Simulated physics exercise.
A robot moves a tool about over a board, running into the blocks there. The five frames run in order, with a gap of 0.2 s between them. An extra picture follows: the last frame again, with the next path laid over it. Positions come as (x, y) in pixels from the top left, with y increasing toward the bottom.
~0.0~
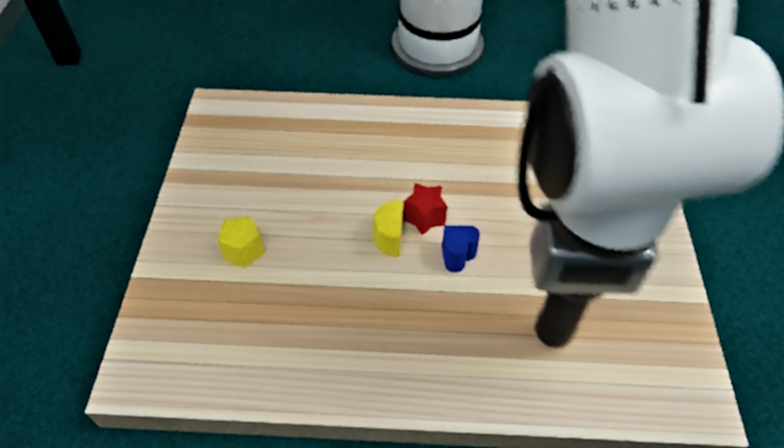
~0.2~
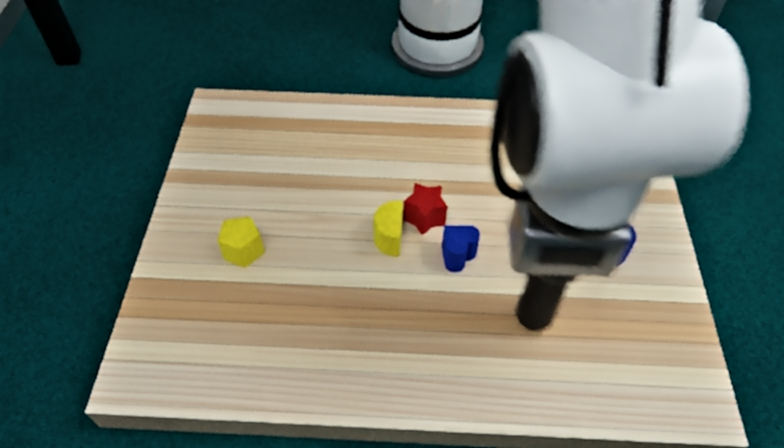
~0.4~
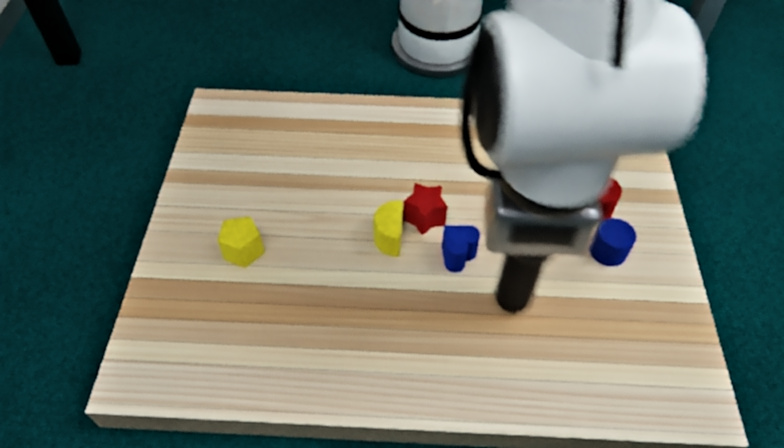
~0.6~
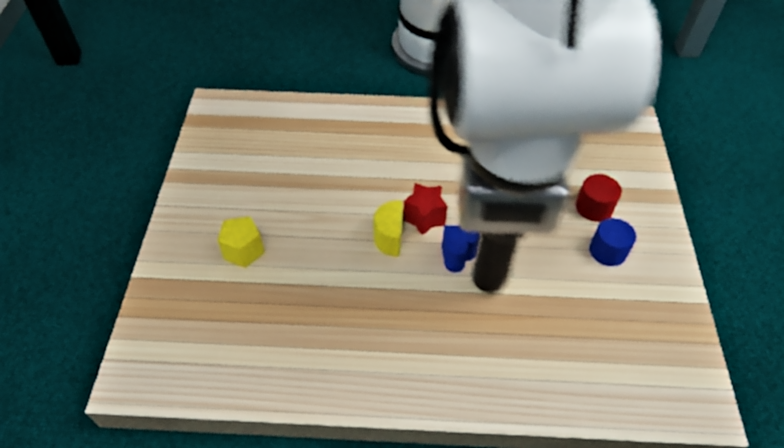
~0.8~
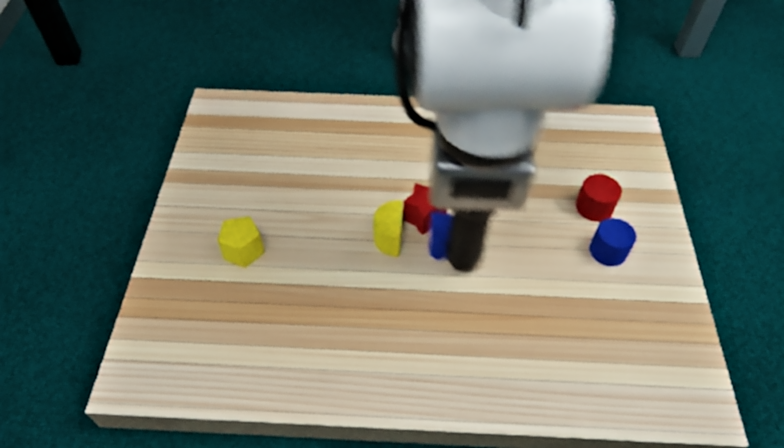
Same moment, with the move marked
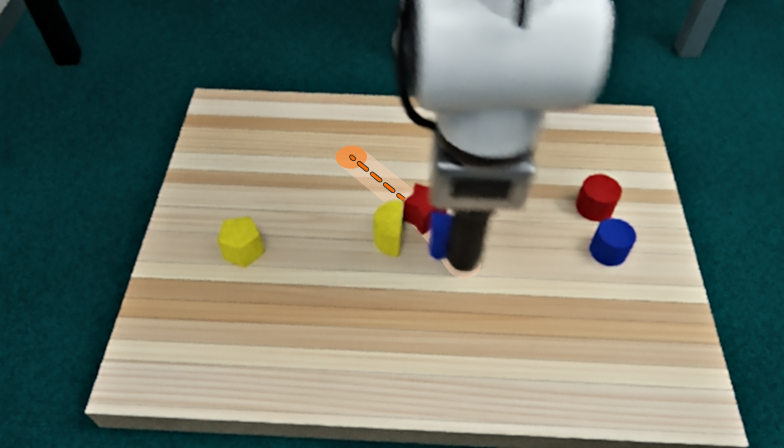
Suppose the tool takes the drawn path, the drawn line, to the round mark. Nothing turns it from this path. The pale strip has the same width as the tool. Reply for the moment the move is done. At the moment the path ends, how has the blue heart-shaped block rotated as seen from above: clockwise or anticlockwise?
Rotation: Counter-clockwise.
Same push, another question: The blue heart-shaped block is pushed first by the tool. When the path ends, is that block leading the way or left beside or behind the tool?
Kept ahead.
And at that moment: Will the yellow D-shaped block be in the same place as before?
Answer: Yes.
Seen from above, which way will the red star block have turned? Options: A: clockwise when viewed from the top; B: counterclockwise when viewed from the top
A
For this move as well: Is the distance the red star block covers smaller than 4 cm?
No, it doesn't check out.
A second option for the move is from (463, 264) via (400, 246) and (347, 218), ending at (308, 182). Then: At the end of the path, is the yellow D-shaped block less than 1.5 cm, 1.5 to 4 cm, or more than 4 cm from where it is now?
Final distance: More than 4 cm.
Drawn move, from (463, 264) by way of (409, 204) to (351, 157).
What follows on the original path. One third of the way, tool (429, 215); red star block (396, 163), turned 20° clockwise; blue heart-shaped block (407, 187), turned 15° anticlockwise.
Two thirds of the way, tool (389, 181); red star block (369, 132), turned 25° clockwise; blue heart-shaped block (366, 154), turned 15° anticlockwise.
At the end, tool (351, 150); yellow D-shaped block still; red star block (361, 113), turned 95° clockwise; blue heart-shaped block (324, 130), turned 35° anticlockwise.
